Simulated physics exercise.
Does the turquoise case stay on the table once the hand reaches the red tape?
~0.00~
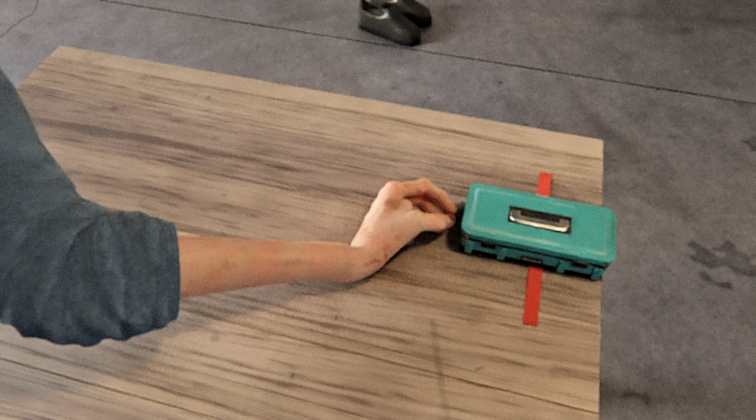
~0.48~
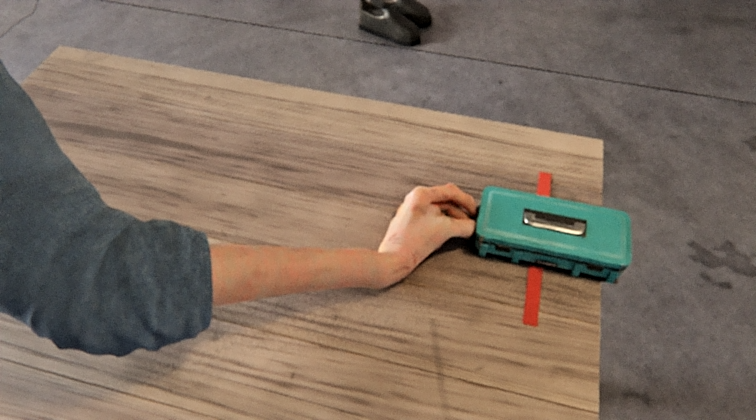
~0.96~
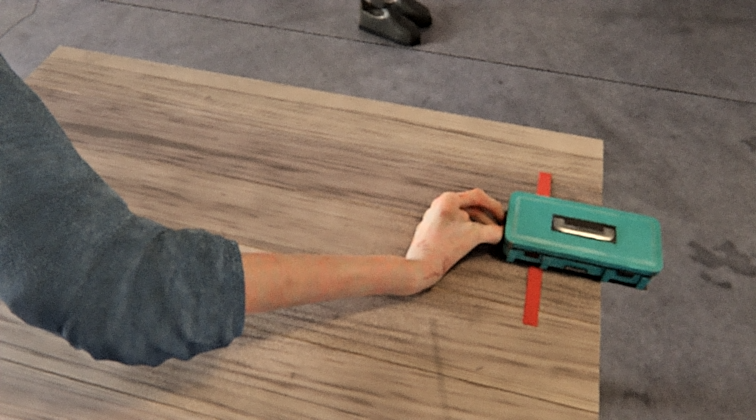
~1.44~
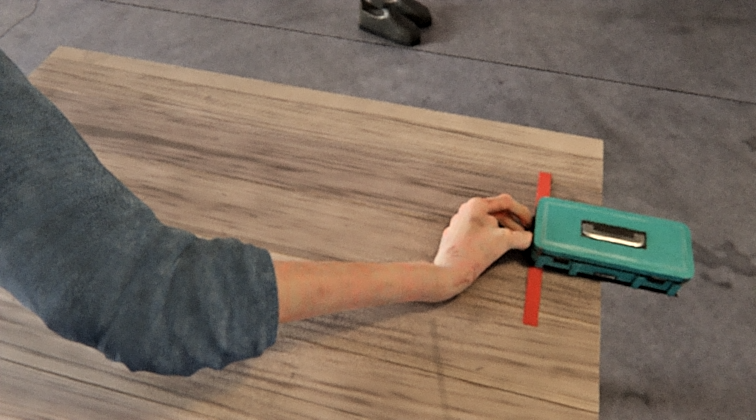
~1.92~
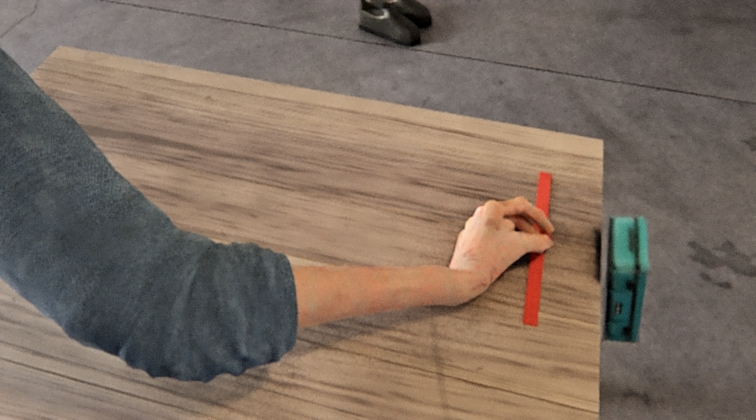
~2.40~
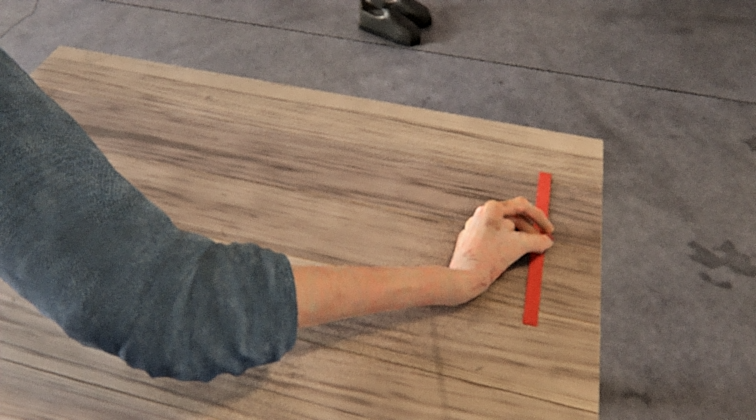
No, it does not stay on. The turquoise case tips over the right edge of the table and drops out of view.
